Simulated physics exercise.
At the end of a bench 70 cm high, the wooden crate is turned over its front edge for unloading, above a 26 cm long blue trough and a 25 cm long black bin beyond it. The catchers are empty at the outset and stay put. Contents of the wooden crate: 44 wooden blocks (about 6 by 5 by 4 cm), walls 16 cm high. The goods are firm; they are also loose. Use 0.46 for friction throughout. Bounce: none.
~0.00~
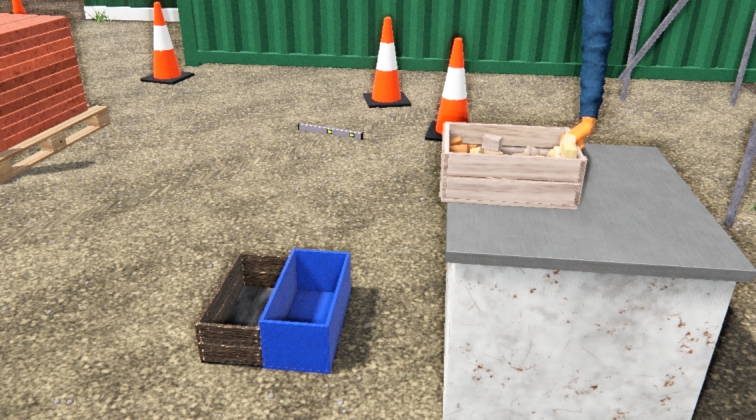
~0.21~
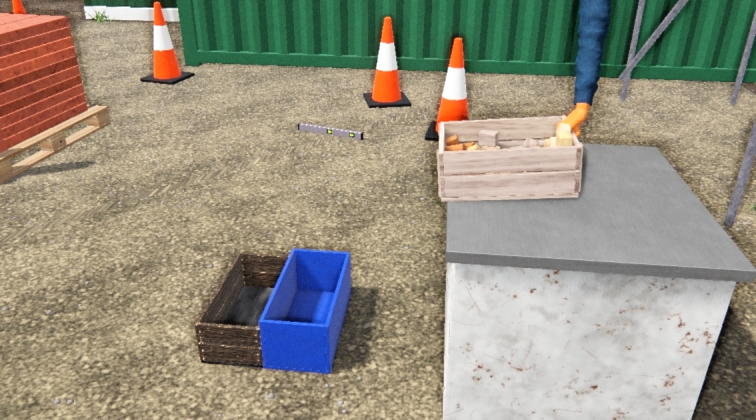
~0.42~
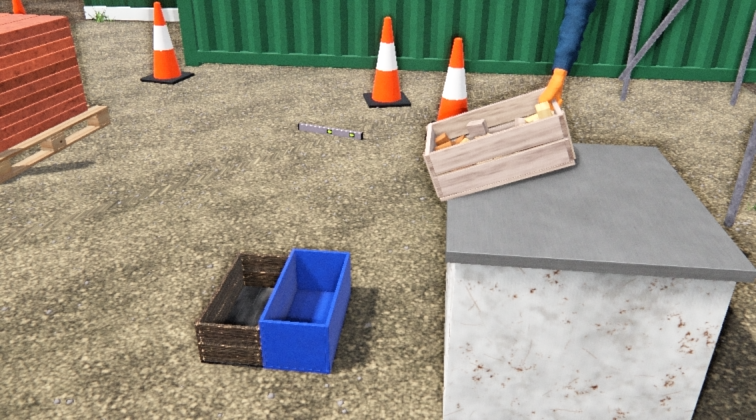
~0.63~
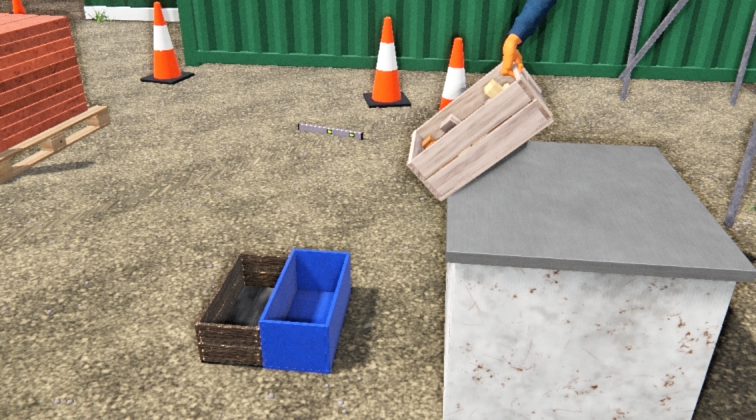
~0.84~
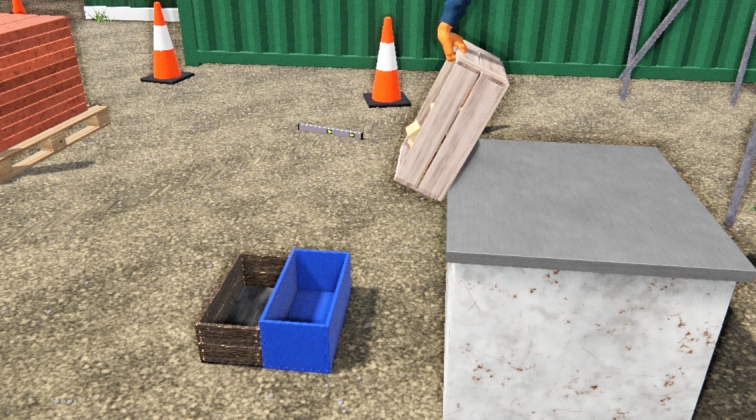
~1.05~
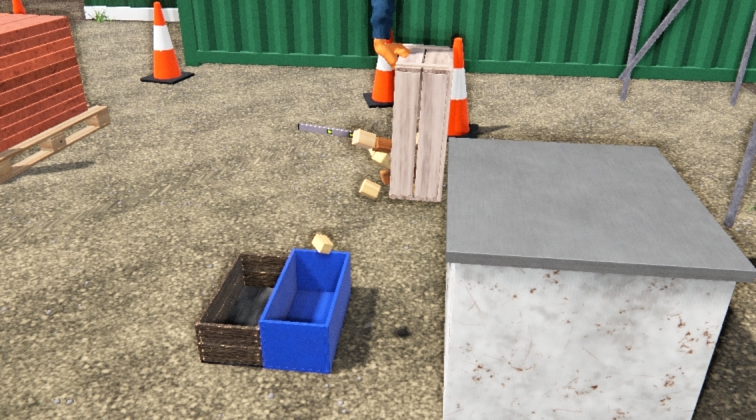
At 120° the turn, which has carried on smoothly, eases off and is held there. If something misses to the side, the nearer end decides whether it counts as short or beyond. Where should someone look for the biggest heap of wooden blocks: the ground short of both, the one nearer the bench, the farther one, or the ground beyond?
Look on the ground this side for the biggest part.
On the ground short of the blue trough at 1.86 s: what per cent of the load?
35 %.
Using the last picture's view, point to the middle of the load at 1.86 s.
Around (356, 315).
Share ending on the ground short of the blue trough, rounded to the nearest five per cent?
About 60 per cent.
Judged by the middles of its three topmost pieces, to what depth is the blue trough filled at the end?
6 cm or thereabouts.
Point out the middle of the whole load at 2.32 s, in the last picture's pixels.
Look around pixel (351, 321).
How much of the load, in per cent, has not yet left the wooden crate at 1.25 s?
Some 65 per cent, more or less.
After 1.25 s, tilt 106°; 29 still in the wooden crate, 1 in the blue trough and 14 in the air.
After 1.51 s, tilt 119°; 16 still in the wooden crate, 9 in the blue trough, 4 on the ground short of the blue trough and 15 in the air.
After 1.86 s, tilt 120°; 4 still in the wooden crate, 17 in the blue trough, 16 on the ground short of the blue trough and 7 in the air.
Outcome (at 2.32 s), 17 in the blue trough and 27 on the ground short of the blue trough.
